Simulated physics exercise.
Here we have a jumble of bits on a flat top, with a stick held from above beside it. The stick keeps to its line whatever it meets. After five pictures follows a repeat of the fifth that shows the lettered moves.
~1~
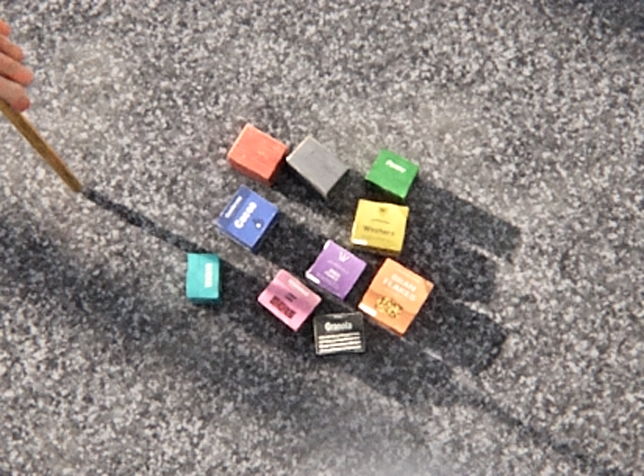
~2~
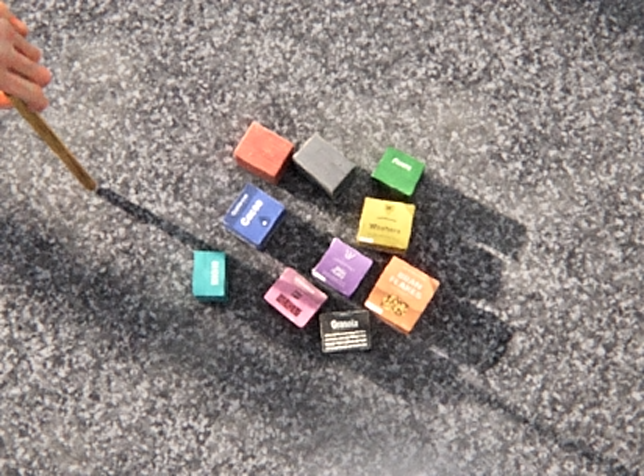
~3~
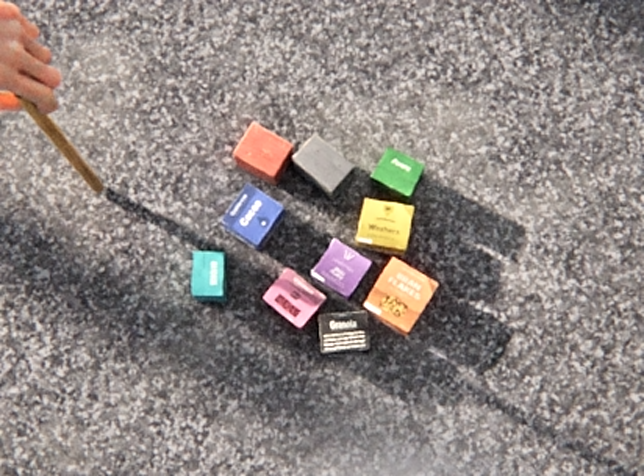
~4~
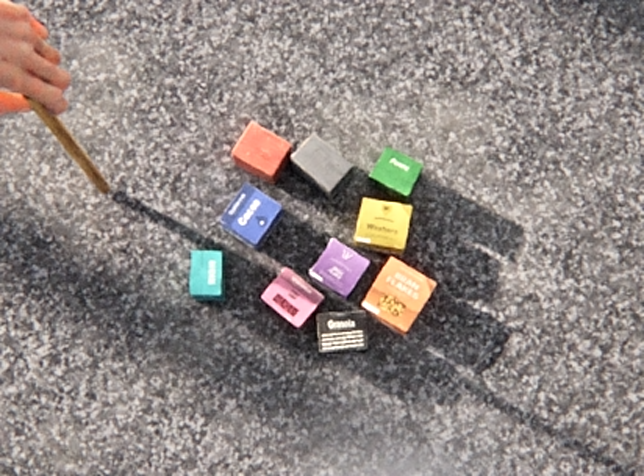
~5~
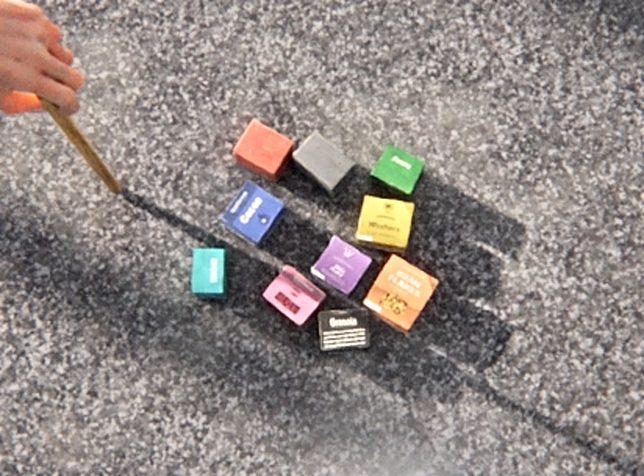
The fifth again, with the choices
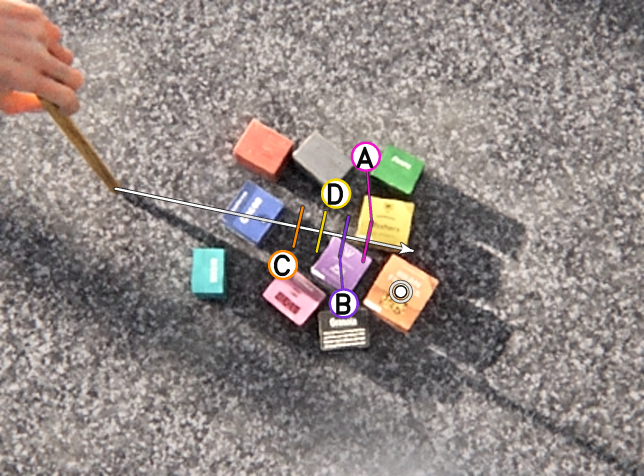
We see small coloured boxes, among them red, grey, green, yellow, blue and turquoise, clustered on a speckled grey surface. From the left, a hand holding a thin stick edges slightly rightward into view, while the boxes stay essentially still.
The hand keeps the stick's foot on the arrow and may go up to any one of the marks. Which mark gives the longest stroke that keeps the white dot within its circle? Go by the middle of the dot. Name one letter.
It can go as far as C.
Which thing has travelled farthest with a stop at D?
The blue packet has gone farthest.
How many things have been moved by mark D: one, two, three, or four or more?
Four or more.
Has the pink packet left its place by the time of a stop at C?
By then, no.
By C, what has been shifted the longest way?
The blue packet has gone farthest.
On the marked copy, A at (367, 241); B at (344, 237); C at (298, 227); D at (321, 231); the arrow from (116, 189) to (413, 251); the white dot at (401, 292).
Taking C. A third of the way, foot of the stick (181, 203).
Two thirds of the way, foot of the stick (247, 217); blue packet (276, 220).
When it is over, foot of the stick (298, 227); blue packet (327, 232); purple box (354, 274); the dot is still in its ring.
As for the rest, A shifts the dotted thing to (446, 336); B shifts the dotted thing to (434, 321); D shifts the dotted thing to (418, 307).
